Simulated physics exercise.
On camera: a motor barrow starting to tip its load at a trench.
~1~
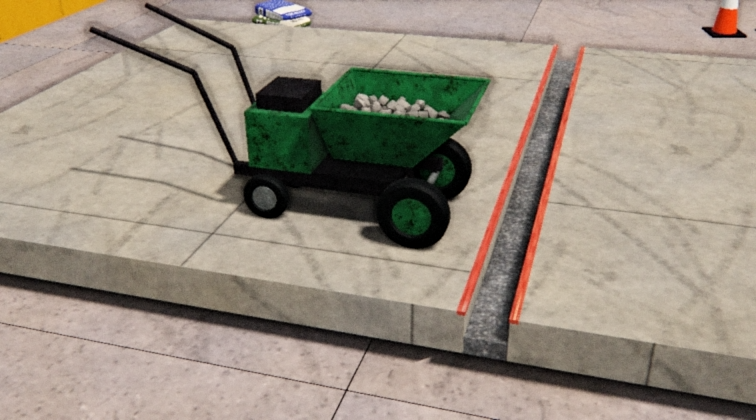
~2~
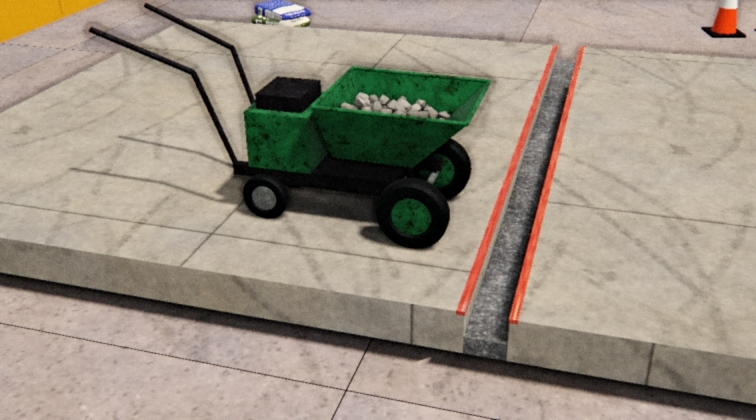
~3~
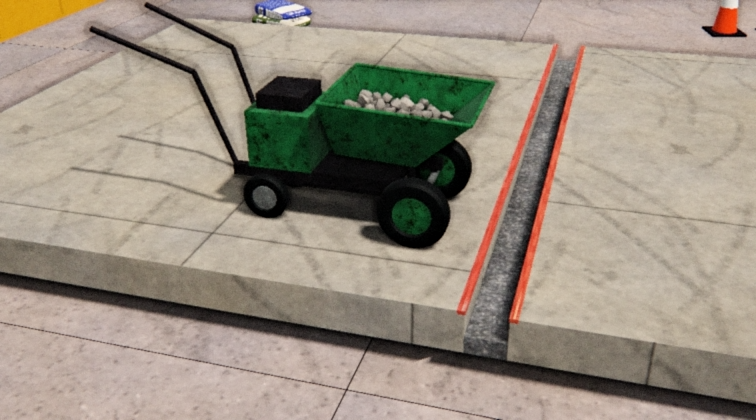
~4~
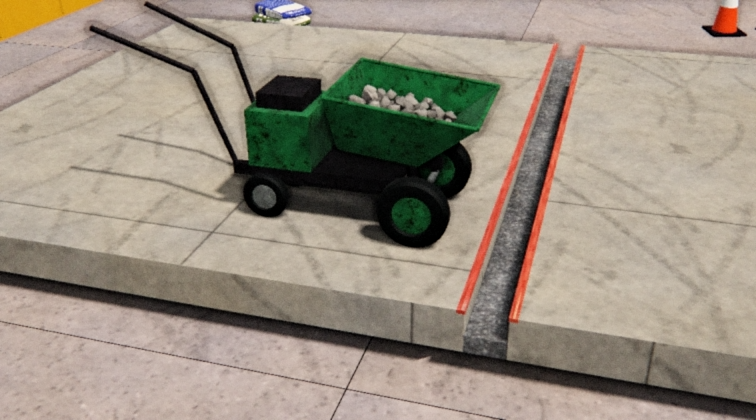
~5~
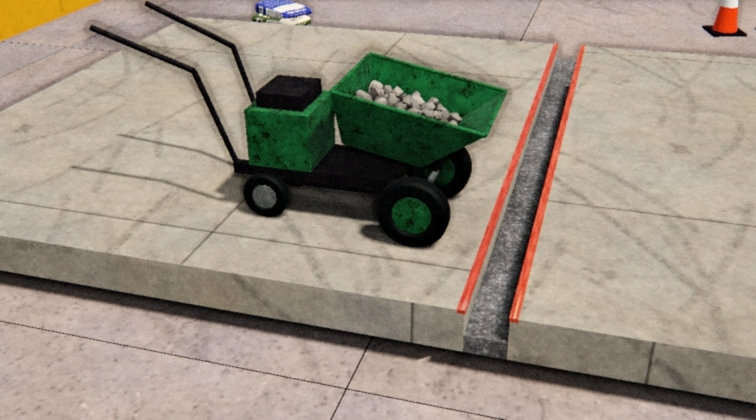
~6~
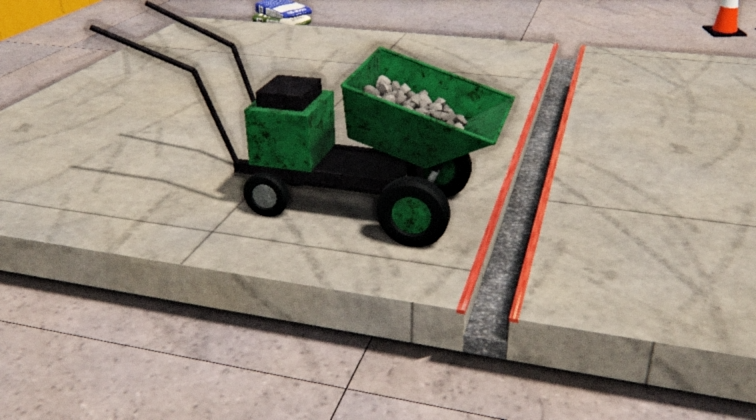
On a concrete slab beside a narrow red-edged trench, a green motor barrow gradually tilting its skip of broken stones rightward.
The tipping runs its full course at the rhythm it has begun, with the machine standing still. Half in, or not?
It catches less than half.
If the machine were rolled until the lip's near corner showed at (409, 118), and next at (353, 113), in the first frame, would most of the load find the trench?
One: Over half. Two: Less than half.
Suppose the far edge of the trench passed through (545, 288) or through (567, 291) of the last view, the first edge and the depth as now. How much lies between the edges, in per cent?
In turn 50 and 80 in a hundred.
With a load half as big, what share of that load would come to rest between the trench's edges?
Roughly 0 in a hundred.
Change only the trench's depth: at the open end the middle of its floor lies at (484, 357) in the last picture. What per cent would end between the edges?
Close to 0 per cent.
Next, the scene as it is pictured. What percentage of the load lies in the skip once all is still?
It comes to 15 per cent or so.
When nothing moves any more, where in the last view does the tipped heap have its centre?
Close to (572, 233).
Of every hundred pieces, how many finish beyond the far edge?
Near 85 %.
Soon, skip tipped steeply; all in the skip.
A while on, skip tipped steeply; most in the skip; about a quarter beyond it.
Towards the end, skip tipped right over; about a quarter in the skip; most beyond it.
Finally, skip tipped right over; about a quarter in the skip; none in or heaped over the trench; most beyond it.
